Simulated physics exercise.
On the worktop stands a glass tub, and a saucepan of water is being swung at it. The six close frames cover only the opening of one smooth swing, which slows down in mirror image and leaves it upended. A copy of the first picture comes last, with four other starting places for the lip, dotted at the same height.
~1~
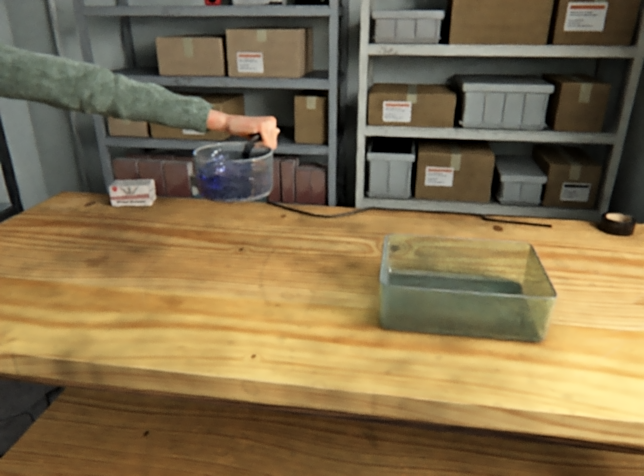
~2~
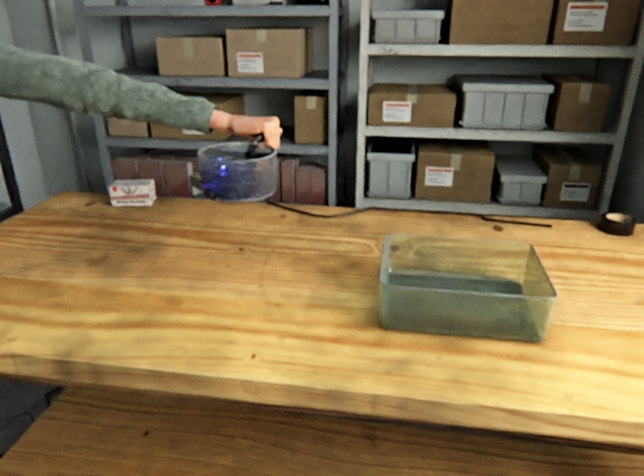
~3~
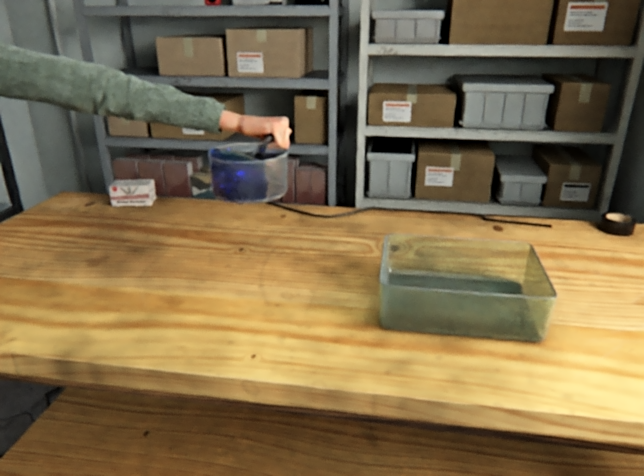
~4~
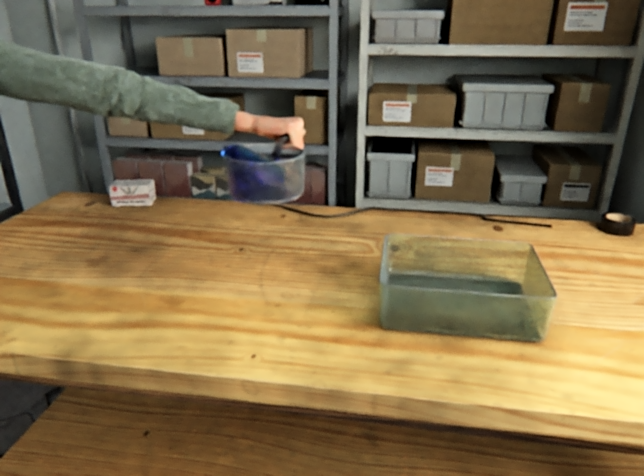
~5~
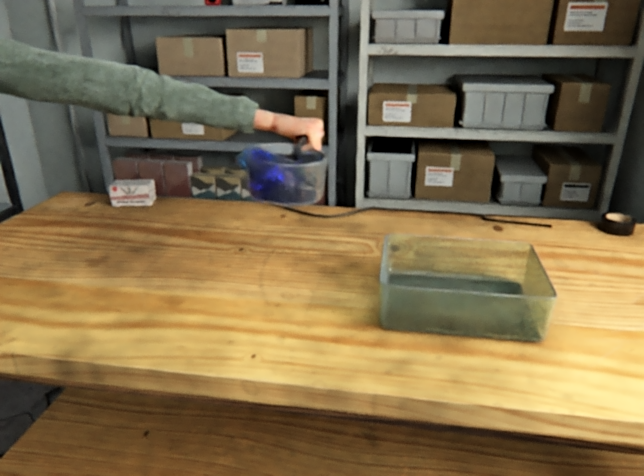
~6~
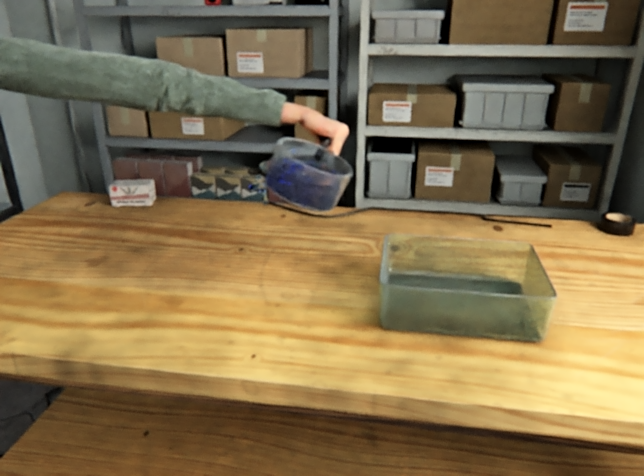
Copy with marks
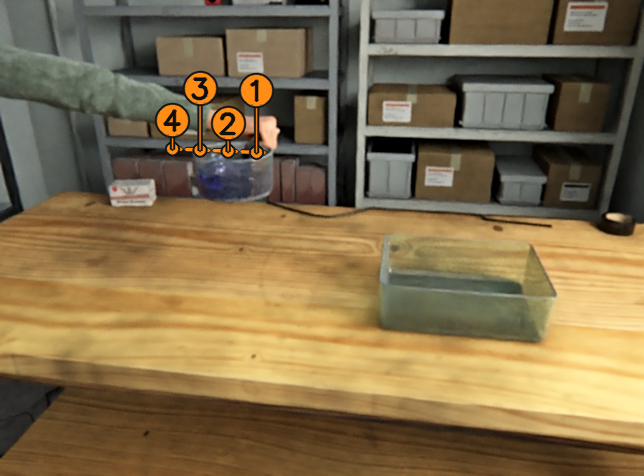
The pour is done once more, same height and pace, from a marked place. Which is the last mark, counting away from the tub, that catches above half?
The limit is 2.
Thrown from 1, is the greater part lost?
No, that is safe.
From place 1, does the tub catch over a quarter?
Yes.
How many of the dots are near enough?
Two.
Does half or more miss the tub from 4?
Yes.
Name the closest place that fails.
That is place 3.
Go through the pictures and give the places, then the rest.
In the first frame, upright, lip at (269, 152); tub from (379, 325) to (545, 340); nothing has left yet.
In the second frame, upright, lip at (273, 153); nothing has left yet.
In the third frame, upright, lip at (285, 153); nothing has left yet.
In the fourth frame, upright, lip at (302, 154); water is over the rim, down to (226, 153).
In the fifth frame, tipped about 5°, lip at (325, 158); water is over the rim, down to (246, 170).
In the sixth frame, tipped about 22°, lip at (351, 172); water is over the rim, down to (266, 204).
In orange, 1 at (256, 152); 2 at (228, 151); 3 at (200, 150); 4 at (172, 148).
For place 1, about 72 % lands in the tub, 9 % falls short and 19 % goes beside or beyond.
For place 2, about 62 % lands in the tub, 26 % falls short and 12 % goes beside or beyond.
For place 3, about 31 % lands in the tub, 64 % falls short and 6 % goes beside or beyond.
For place 4, about 3 % lands in the tub, 96 % falls short.
